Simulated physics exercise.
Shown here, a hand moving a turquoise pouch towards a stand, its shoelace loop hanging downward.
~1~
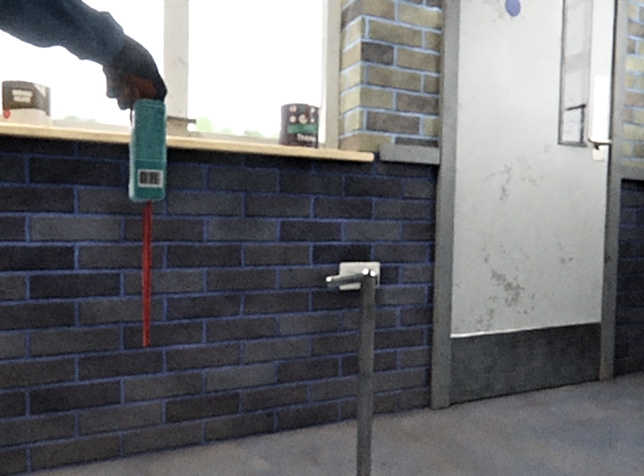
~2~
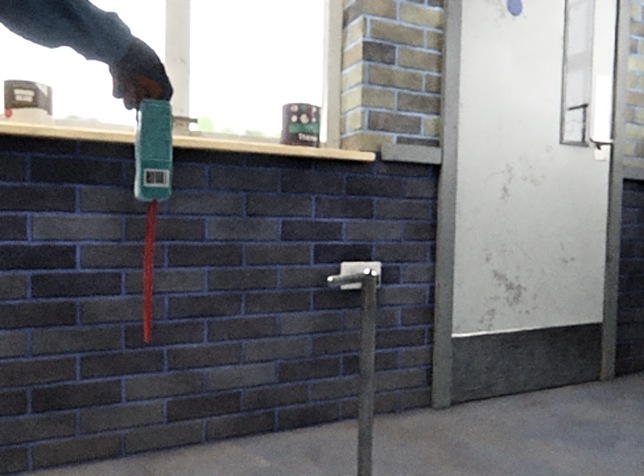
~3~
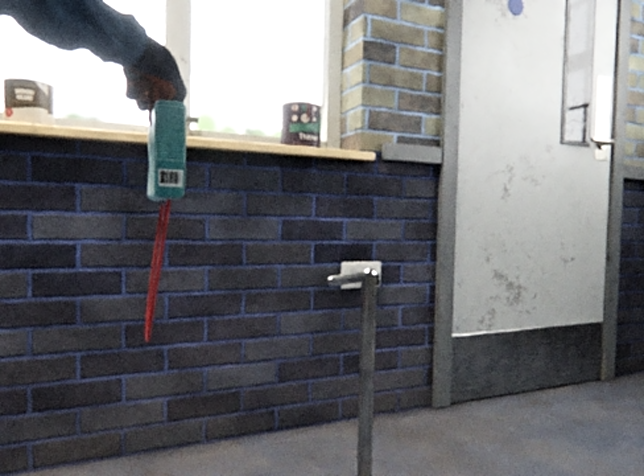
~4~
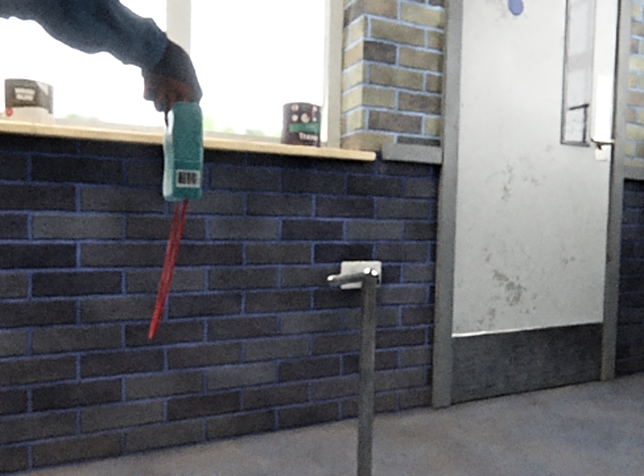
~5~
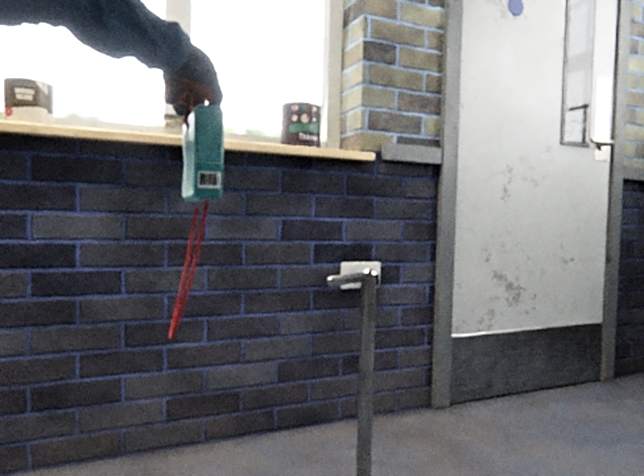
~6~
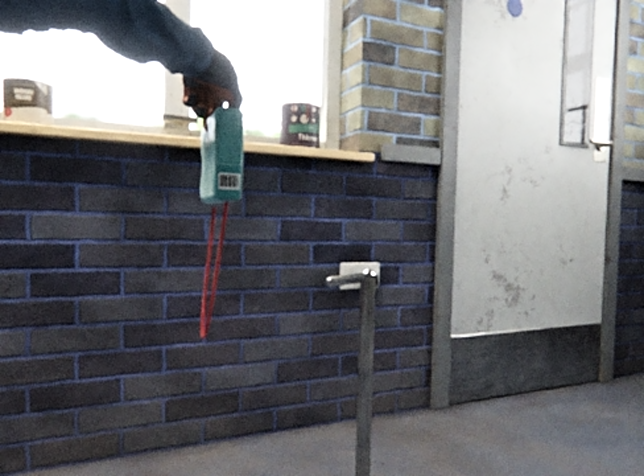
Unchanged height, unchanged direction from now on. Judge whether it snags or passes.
It snags.
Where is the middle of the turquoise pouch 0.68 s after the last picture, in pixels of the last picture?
At that moment its middle is at (321, 166) in the last view.
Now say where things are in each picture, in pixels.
Turquoise pouch (147, 154); hook tip (331, 283), in the first picture.
Turquoise pouch (153, 154); bottom of the loop (147, 341), in the second picture.
Turquoise pouch (166, 154), in the third picture.
Turquoise pouch (182, 155); bottom of the loop (151, 338), in the fourth picture.
Turquoise pouch (202, 156), in the fifth picture.
Turquoise pouch (221, 158); bottom of the loop (204, 337); hook tip (331, 282); hook points towards it, loop hangs below the hook, in the sixth picture.
Then, 0.68 s later than the last view, pouch nearing the post near (321, 166).
Then, 1.32 s later than the last view, pouch over the post near (401, 171).
Finally, pouch past the post near (440, 174); loop tight round the post, hand stopped. The turquoise pouch snags on the hook.
